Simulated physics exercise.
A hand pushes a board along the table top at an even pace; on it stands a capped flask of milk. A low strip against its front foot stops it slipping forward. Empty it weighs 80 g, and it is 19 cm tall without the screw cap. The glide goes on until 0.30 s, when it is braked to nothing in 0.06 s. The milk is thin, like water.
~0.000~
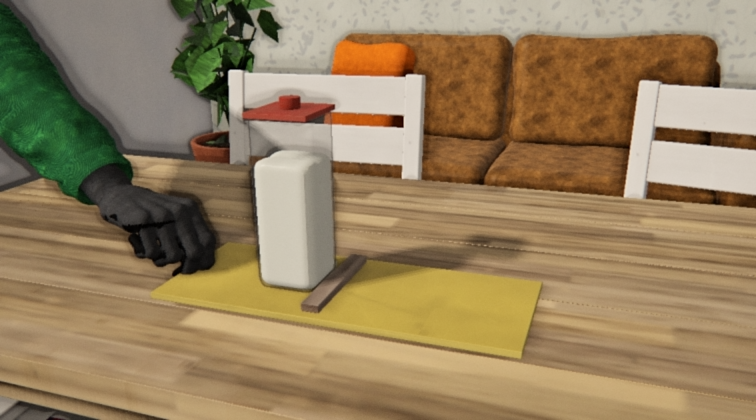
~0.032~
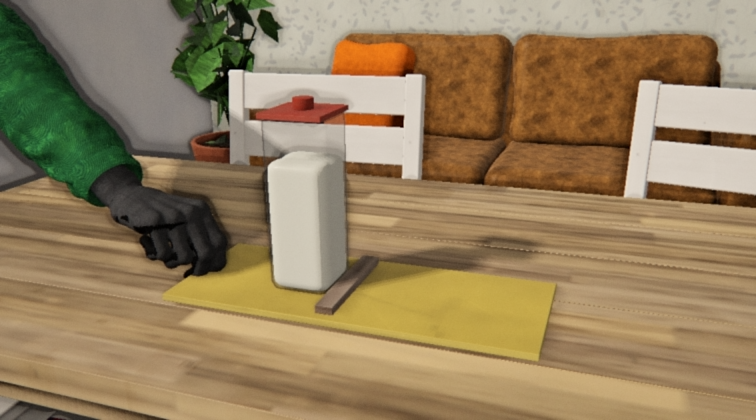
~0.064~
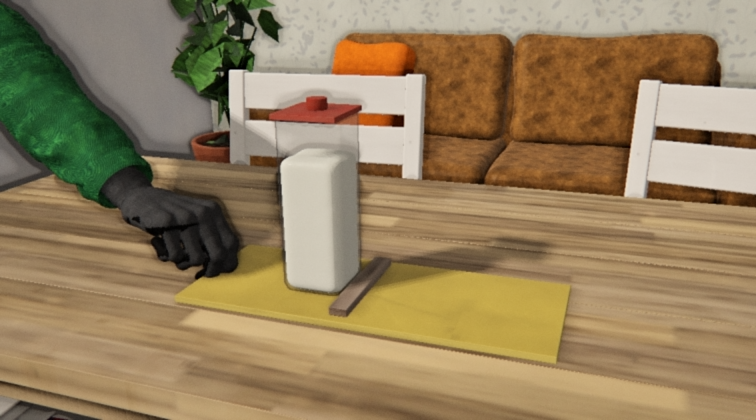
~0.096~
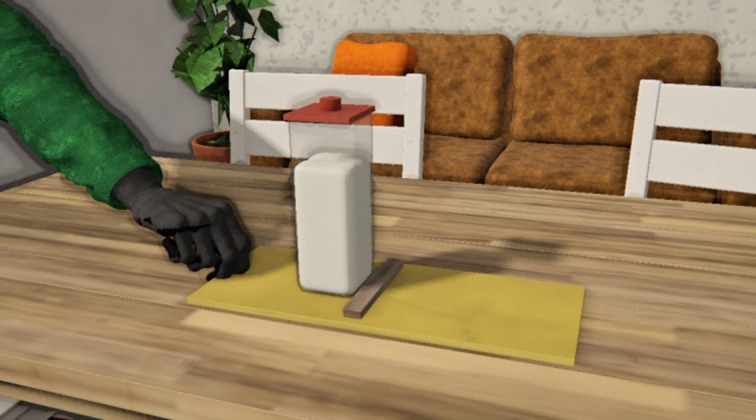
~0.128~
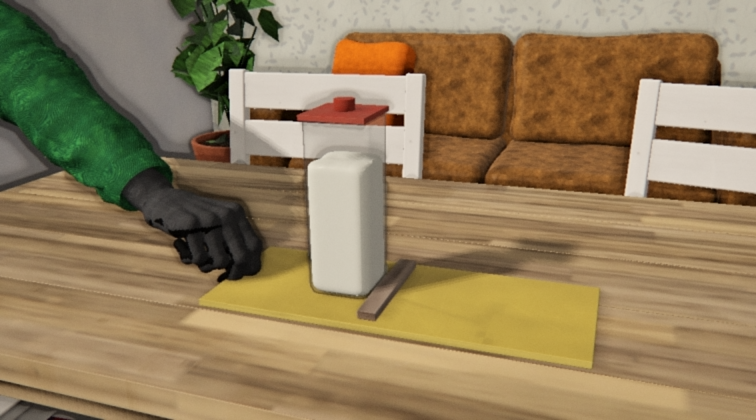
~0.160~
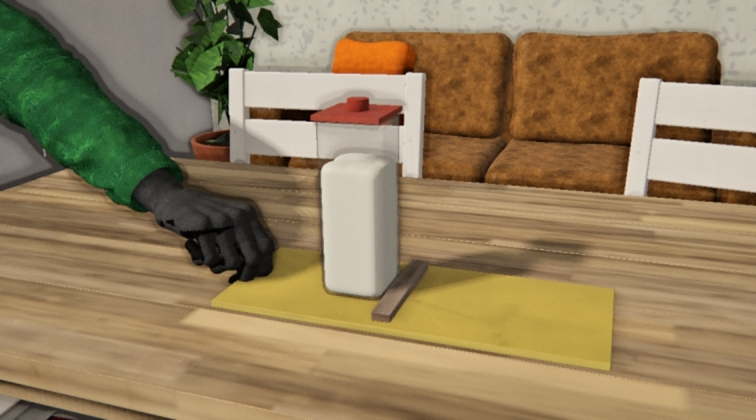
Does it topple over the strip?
The capped flask keeps standing.
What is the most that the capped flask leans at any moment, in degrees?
About 8°.
By 0.36 s the board moves at 0.00 m/s; the capped flask stands 1 cm from where it began.
By 0.48 s the capped flask leans 8°.
By 0.64 s the capped flask stands where it began.
By 0.86 s the capped flask stands where it began.
At rest the capped flask stands where it began.
